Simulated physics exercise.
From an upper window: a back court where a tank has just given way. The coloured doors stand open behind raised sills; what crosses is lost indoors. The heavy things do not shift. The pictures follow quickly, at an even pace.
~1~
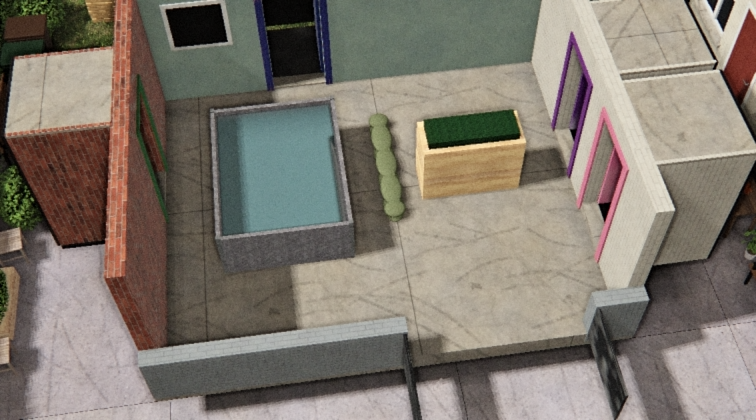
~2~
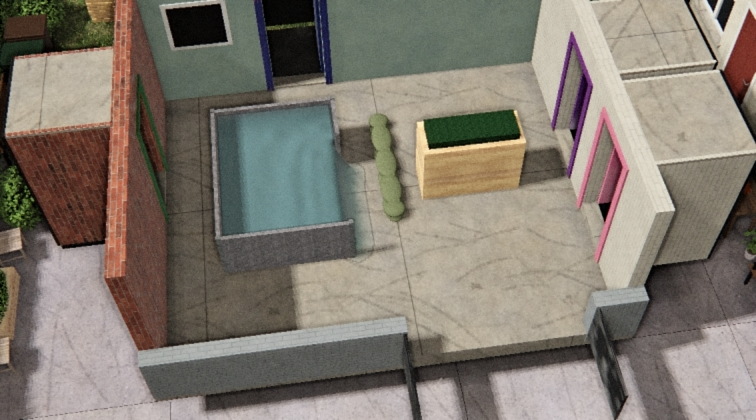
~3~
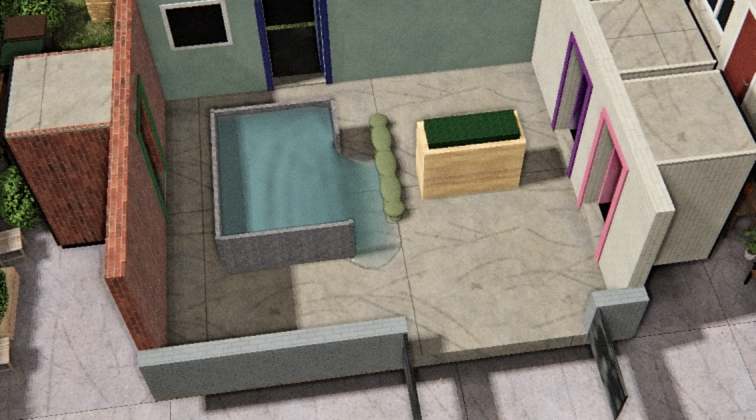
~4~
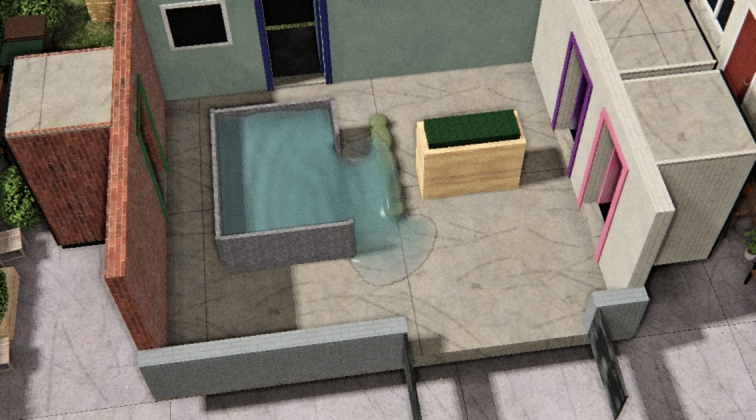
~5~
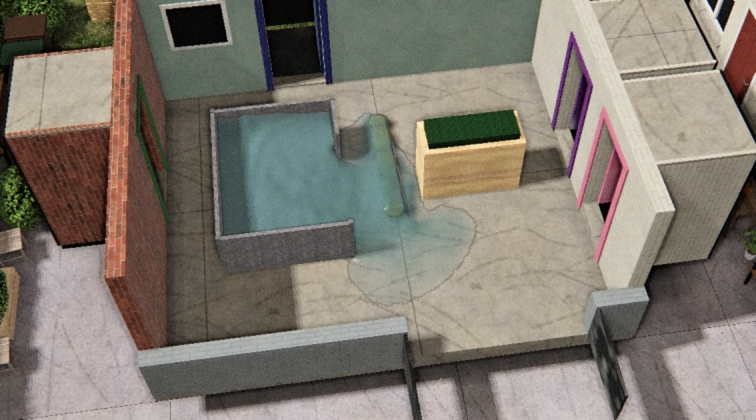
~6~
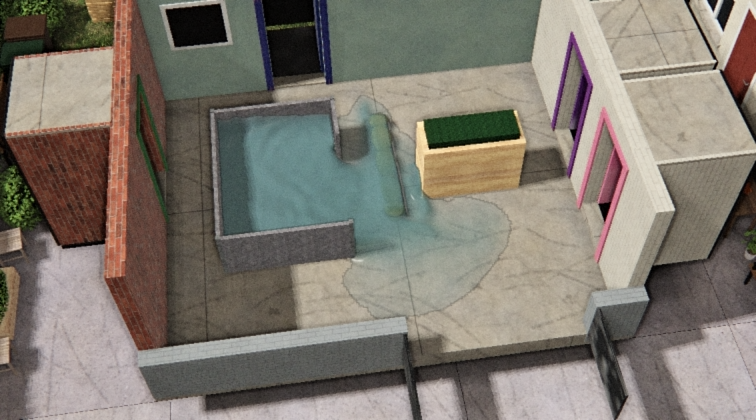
Water in a grey-walled tank sits still in a back court, then pours out through the tank's right side. It runs onto the paving and swirls over and around the row of rounded green bushes, then spreads forward and right in a widening pool, reaching the base of the wooden planter.
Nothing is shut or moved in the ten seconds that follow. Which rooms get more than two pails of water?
The blue door takes more than that; the green door stays under that; the pink door takes more than that; the purple door takes more than that.
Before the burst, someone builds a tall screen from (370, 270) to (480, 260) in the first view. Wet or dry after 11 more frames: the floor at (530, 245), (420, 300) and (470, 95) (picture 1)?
As listed: Wet, dry, covered.
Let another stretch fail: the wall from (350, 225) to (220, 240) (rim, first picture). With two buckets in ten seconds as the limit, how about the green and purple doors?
Then: Green door takes more, purple door floods.
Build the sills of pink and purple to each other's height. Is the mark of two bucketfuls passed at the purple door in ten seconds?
Purple keeps below it.
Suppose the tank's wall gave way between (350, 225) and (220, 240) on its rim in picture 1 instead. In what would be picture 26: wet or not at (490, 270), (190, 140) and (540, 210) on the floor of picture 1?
As listed: Covered, wet, covered.
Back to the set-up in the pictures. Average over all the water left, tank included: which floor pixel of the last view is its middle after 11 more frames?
Near (368, 205).
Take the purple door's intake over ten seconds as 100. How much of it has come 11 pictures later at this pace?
About 0 per cent.
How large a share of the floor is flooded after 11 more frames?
I make it 65 per cent.
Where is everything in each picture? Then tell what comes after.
The tank at (279, 168) is whole and still, in the first frame.
Water pours out at (344, 200) and has run to (356, 259), in the second frame.
Water pours out at (344, 201) and has run to (374, 160), in the third frame.
Water pours out at (344, 202) and has run to (370, 138), in the fourth frame.
Water pours out at (344, 202) and has run to (470, 235), in the fifth frame.
Water pours out at (344, 202) and has run to (504, 231), in the sixth frame.
A moment on, water covers 50 % of the floor; the blue door wet at the sill, nothing in, the green door not reached, the pink door wet at the sill, nothing in, the purple door not reached.
Next, water covers 65 % of the floor; the blue door under two buckets in, the green door not reached, the pink door under two buckets in, the purple door wet at the sill, nothing in.
Then, water covers 70 % of the floor; the blue door over two buckets in, the green door not reached, the pink door over two buckets in, the purple door wet at the sill, nothing in.
Later, water covers 80 % of the floor; the blue door far over two buckets in, the green door wet at the sill, nothing in, the pink door over two buckets in, the purple door over two buckets in.
In the end, water covers 90 % of the floor; the blue door far over two buckets in, the green door wet at the sill, nothing in, the pink door over two buckets in, the purple door far over two buckets in.
